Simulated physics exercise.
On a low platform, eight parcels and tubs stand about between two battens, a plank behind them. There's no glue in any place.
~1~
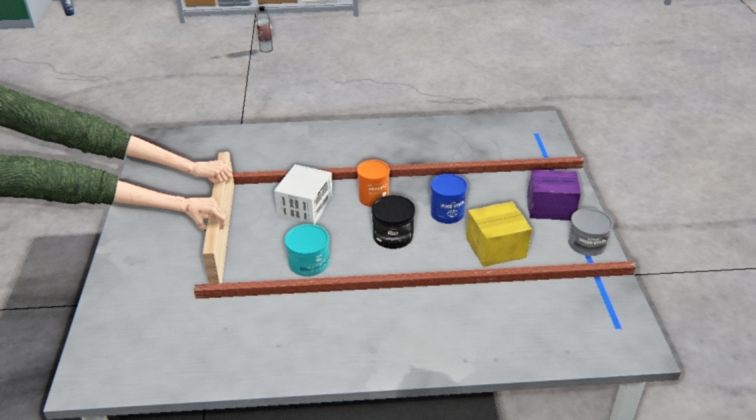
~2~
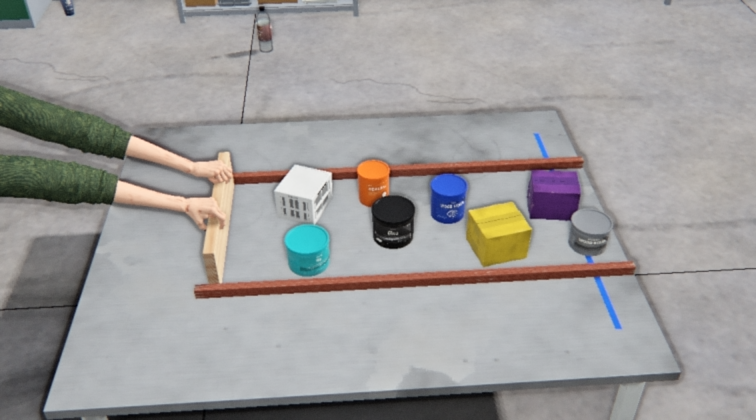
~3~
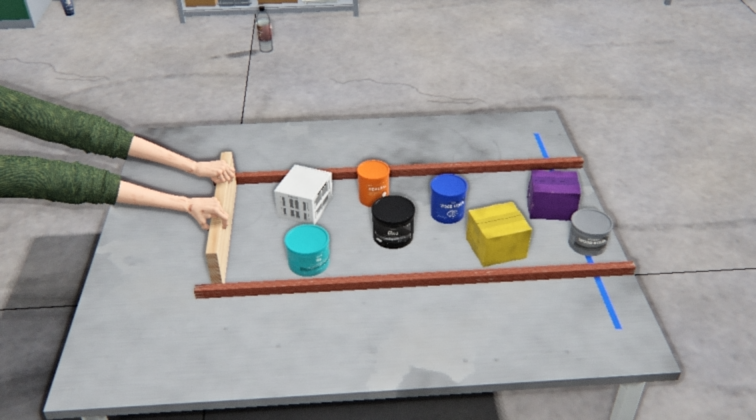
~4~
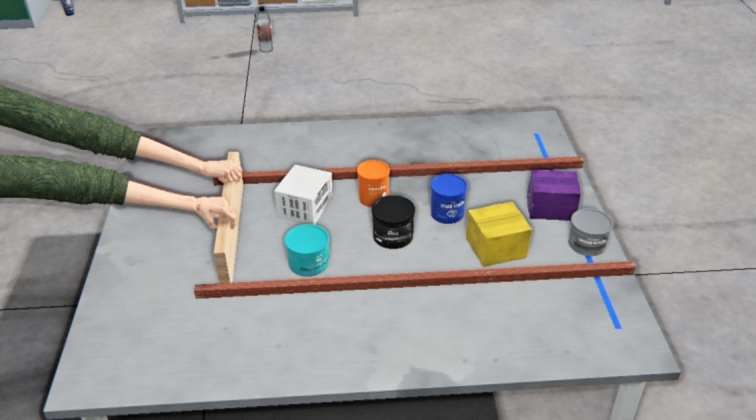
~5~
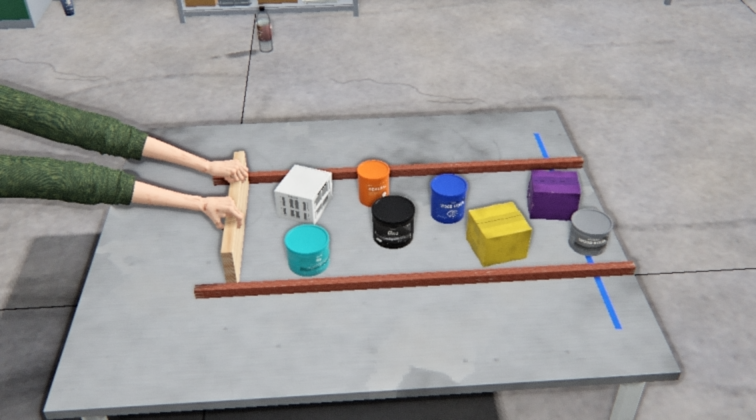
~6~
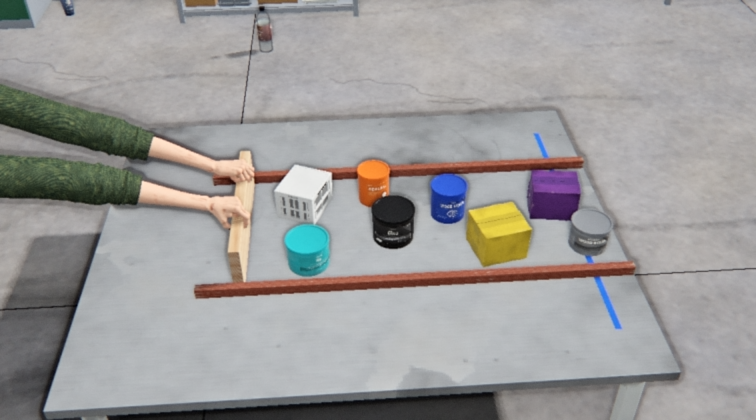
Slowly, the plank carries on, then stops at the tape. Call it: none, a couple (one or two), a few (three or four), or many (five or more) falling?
Call: Many.
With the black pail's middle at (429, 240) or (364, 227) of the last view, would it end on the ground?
First place: It goes off; second place: It stays up.
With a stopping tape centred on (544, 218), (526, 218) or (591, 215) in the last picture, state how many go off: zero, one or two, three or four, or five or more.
In the order of the places given: 1 or 2; either one or two; at least five.
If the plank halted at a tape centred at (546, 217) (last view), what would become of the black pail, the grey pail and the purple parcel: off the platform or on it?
Note: Black pail stays up top / grey pail falls away / purple parcel falls away.
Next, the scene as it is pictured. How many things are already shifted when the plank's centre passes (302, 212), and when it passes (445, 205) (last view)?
Counting first: 2, next 6.
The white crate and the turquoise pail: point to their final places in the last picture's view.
The white crate stops around (581, 177); the turquoise pail around (608, 237).
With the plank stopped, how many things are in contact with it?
Contact count: 3.
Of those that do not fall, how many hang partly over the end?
So the number is 3.
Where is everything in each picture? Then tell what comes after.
In the first frame, grey pail (590, 232); purple parcel (553, 195); yellow parcel (498, 234); plank (220, 216); tape (571, 216).
In the second frame, purple parcel (553, 195); turquoise pail (308, 251).
In the third frame, yellow parcel (498, 234); orange pail (373, 184).
In the fourth frame, grey pail (590, 233); blue pail (448, 199).
In the fifth frame, purple parcel (553, 195); plank (236, 216).
In the sixth frame, grey pail (590, 233); purple parcel (553, 195); yellow parcel (498, 234); plank (242, 215); tape (571, 216).
Soon after, none off yet; grey pail at rest near (590, 233); purple parcel at rest near (553, 195); yellow parcel at rest near (498, 234).
At rest, the number that fall off is five or more; fallen, orange pail, blue pail, yellow parcel, purple parcel and grey pail.
